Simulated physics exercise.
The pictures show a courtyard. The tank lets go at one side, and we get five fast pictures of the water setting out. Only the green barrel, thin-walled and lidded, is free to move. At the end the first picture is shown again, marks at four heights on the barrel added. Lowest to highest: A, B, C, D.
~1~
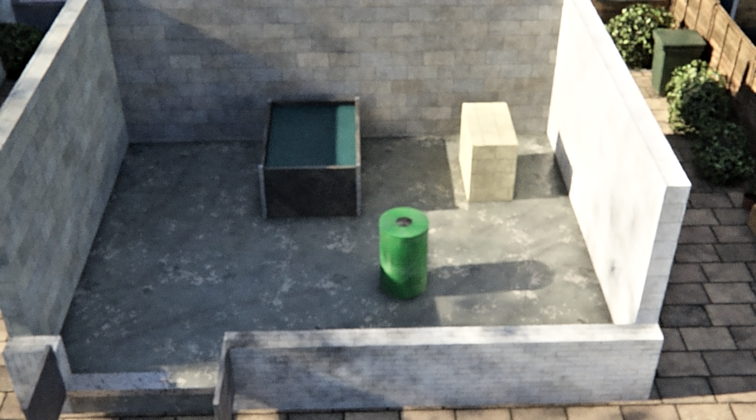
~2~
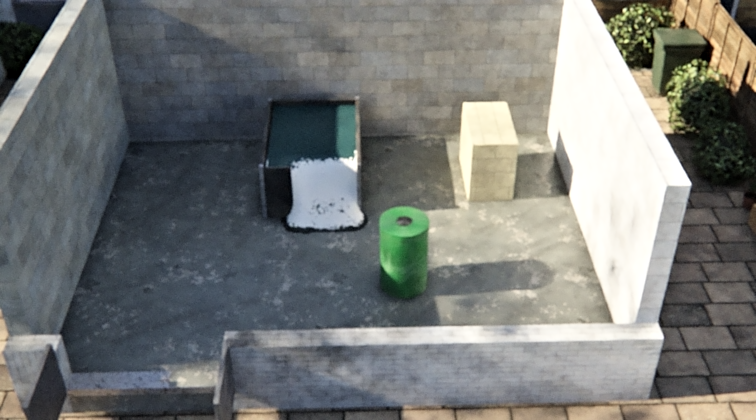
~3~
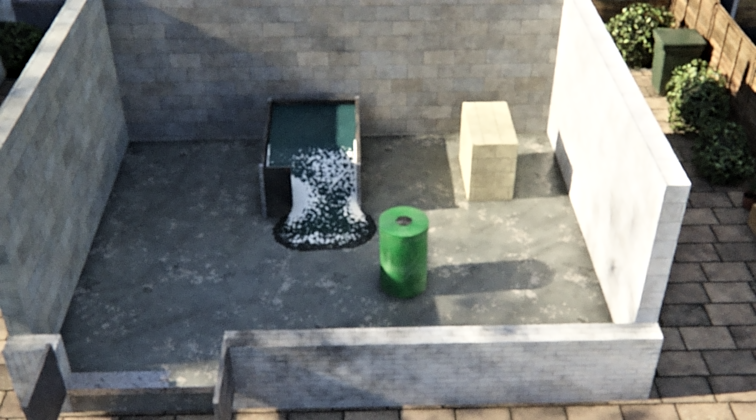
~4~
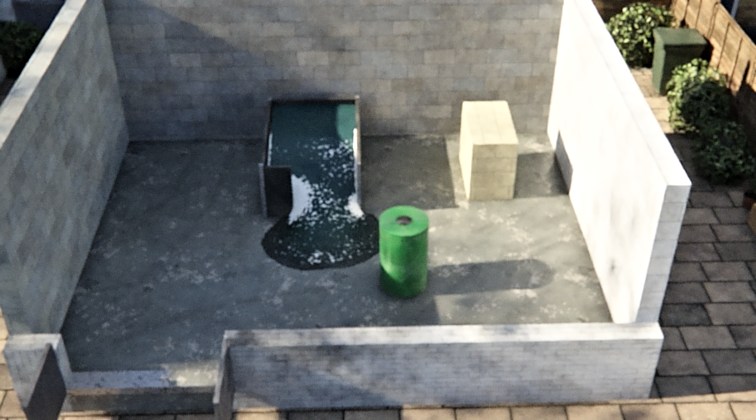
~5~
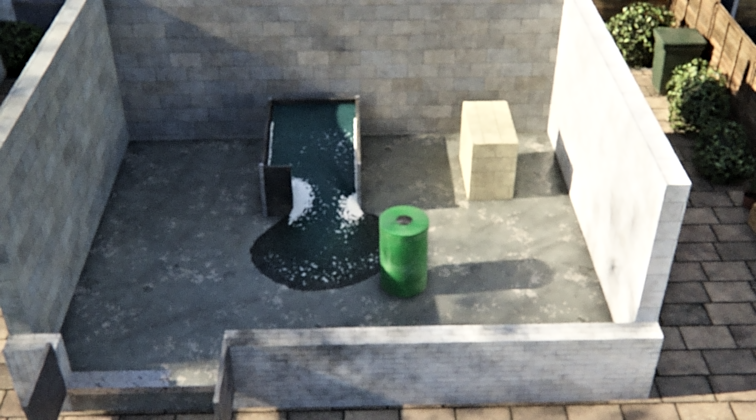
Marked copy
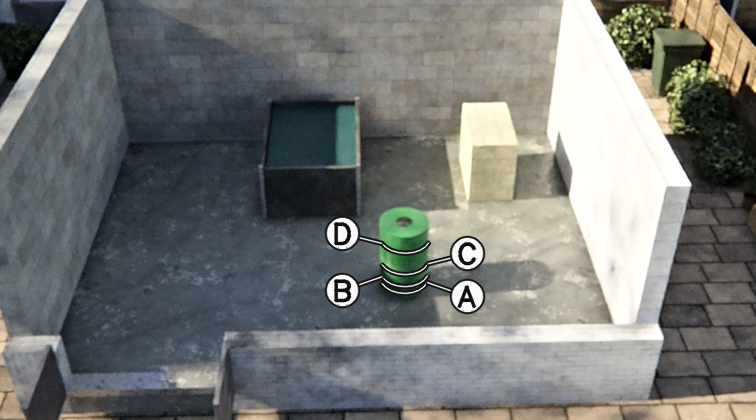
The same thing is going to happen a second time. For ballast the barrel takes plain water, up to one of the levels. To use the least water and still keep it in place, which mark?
Choose C.
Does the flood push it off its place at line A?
Yes, it does.
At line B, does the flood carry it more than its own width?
No, it does not.
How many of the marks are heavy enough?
Two.
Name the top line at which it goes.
That would be B.
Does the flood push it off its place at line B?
Yes.
On the marked copy, A at (405, 293); B at (405, 286); C at (405, 274); D at (406, 253); from the bottom up A, B, C, D.
Choosing A, it is pushed about 3 times its own width away.
Choosing B, it is pushed about half its own width away.
Choosing C, it does not move.
Choosing D, it does not move.
